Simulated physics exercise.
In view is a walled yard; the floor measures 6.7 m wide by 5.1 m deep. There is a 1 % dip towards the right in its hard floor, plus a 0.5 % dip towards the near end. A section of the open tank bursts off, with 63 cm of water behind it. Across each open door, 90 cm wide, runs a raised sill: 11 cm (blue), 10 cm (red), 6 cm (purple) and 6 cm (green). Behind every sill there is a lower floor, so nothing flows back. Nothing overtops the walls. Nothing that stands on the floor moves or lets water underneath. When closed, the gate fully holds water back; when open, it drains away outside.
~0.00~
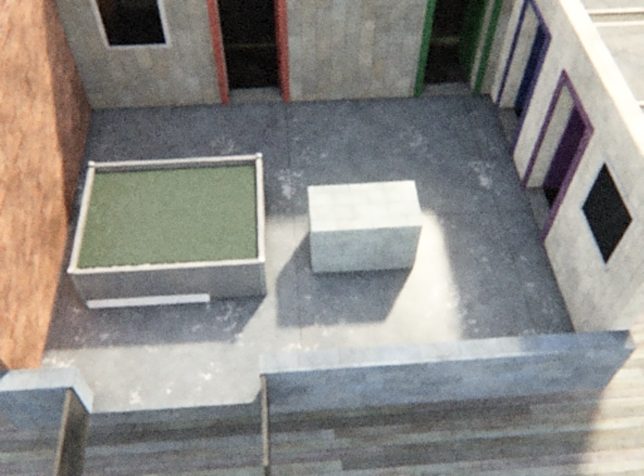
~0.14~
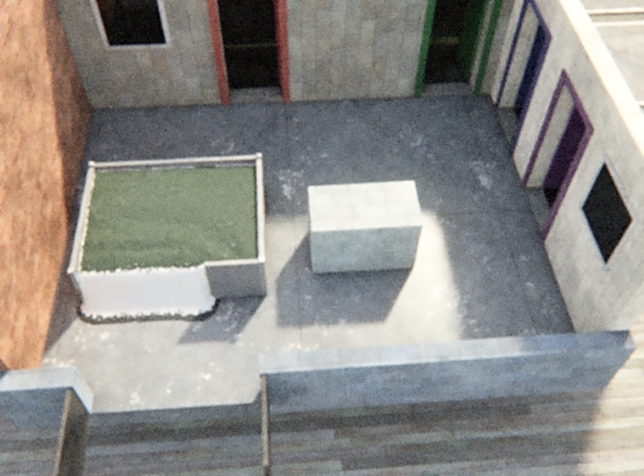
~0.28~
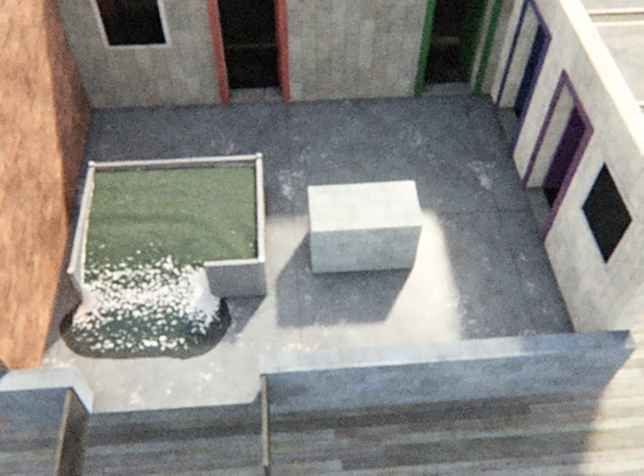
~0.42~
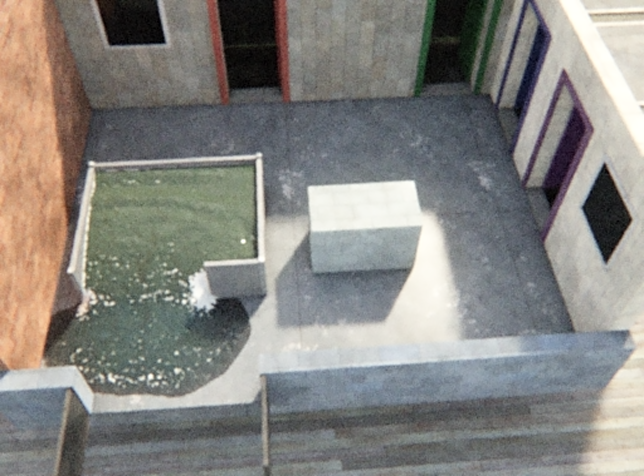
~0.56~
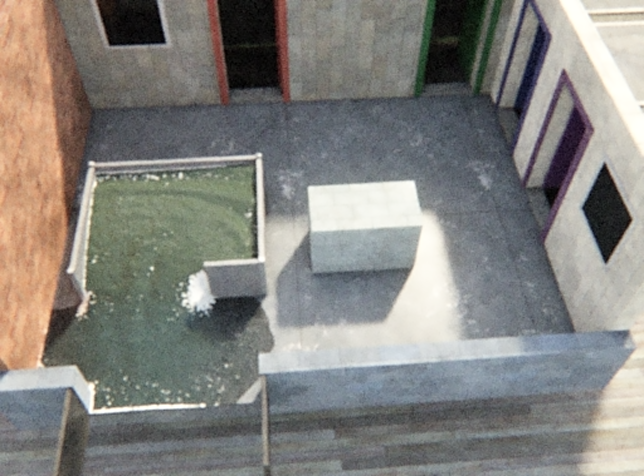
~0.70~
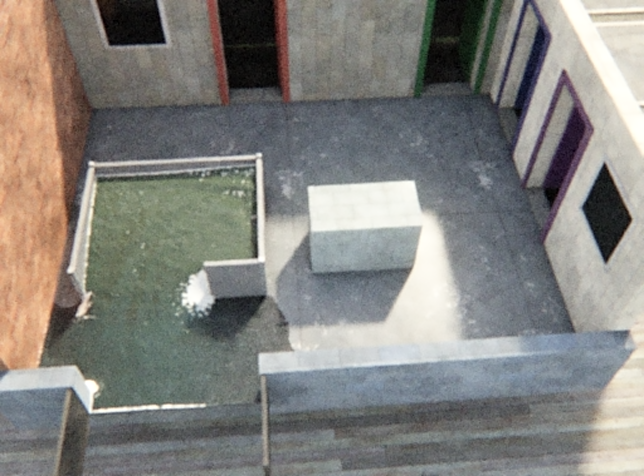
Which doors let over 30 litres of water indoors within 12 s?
One by one: Blue door: The inflow ends up lower than the cap, red door: The inflow ends up lower than the cap, purple door: The inflow ends up lower than the cap, green door: The inflow ends up lower than the cap.
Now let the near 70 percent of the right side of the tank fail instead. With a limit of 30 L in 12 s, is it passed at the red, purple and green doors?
Red short, purple beyond, green beyond.
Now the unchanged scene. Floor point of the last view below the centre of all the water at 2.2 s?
Pixel position near (156, 282).
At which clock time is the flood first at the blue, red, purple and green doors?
So, blue at 9.0 s, then red at 4.5 s, purple at 9.5 s, and green at 8.0 s.
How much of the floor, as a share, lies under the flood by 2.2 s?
Close to 15 in a hundred.
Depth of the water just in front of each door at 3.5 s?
Depths: Blue door 0 cm, red door 0 cm, purple door 0 cm, green door 0 cm.
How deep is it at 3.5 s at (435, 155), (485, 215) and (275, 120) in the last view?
Reading - approx. 0 / 0 / 0 cm.
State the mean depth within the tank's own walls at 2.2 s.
The average depth is around 27 cm.
After 1.4 s water covers 10 % of the floor and is deepest (46 cm) near (35, 397); blue door not reached, red door not reached, purple door not reached, green door not reached.
After 2.2 s water covers 15 % of the floor and is deepest (35 cm) near (35, 397); blue door not reached, red door not reached, purple door not reached, green door not reached.
After 3.5 s water covers 20 % of the floor and is deepest (20 cm) near (58, 355); blue door not reached, red door not reached, purple door not reached, green door not reached.
After 7.0 s water covers 45 % of the floor and is deepest (10 cm) near (50, 396); blue door not reached, red door 2 cm at the sill, 0 L in, purple door not reached, green door not reached.
After 12.0 s water covers 50 % of the floor and is deepest (4 cm) near (35, 397); blue door 3 cm at the sill, 0 L in, red door 1 cm at the sill, 0 L in, purple door 4 cm at the sill, 0 L in, green door 1 cm at the sill, 0 L in.
